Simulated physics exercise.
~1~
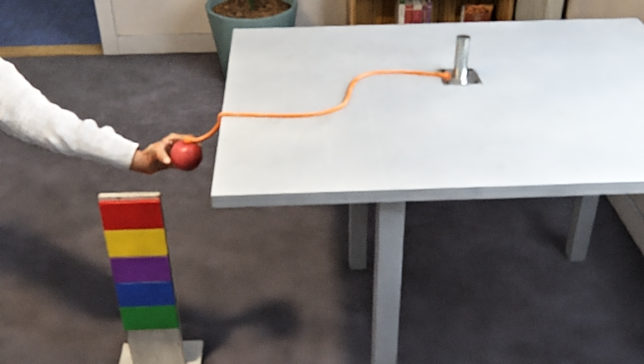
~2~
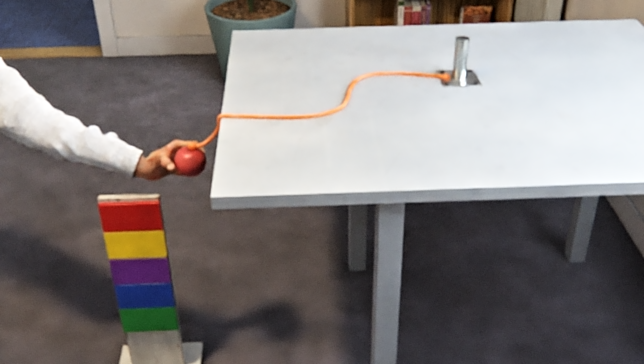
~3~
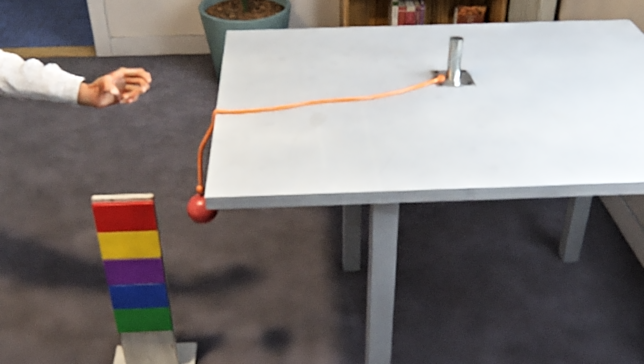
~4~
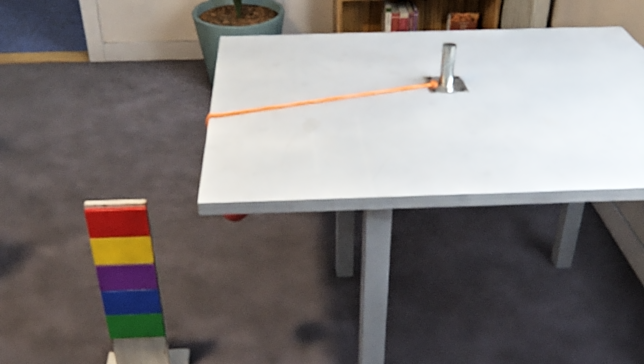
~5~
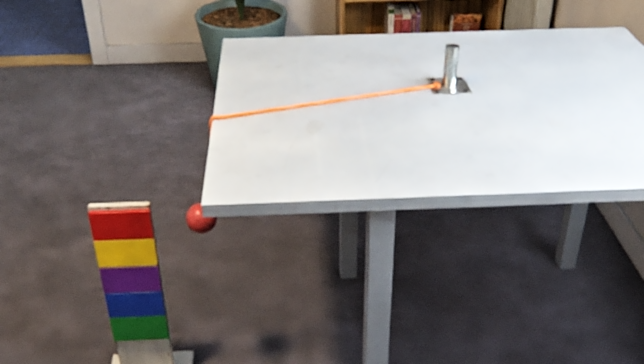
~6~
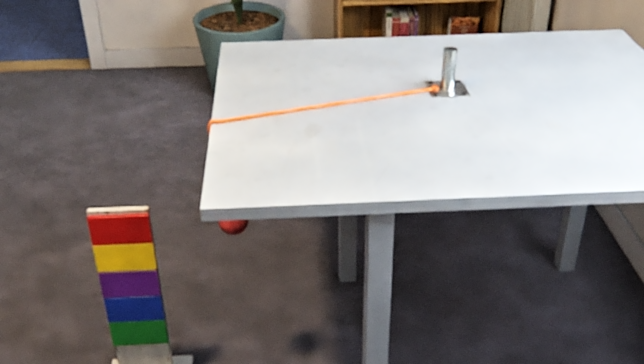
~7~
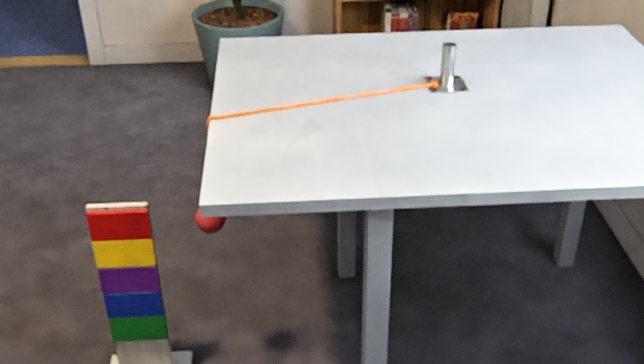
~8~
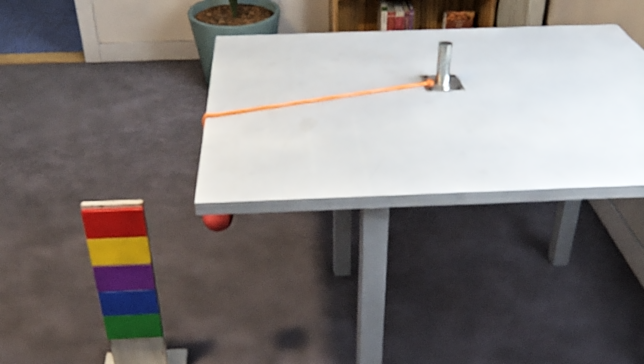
The footage shows a hand holding a red ball on an orange cord past a pale table's left edge, then letting go and withdrawing; the ball drops, swings right and left beneath the edge, and ends hanging there, level with the red band of a striped board.
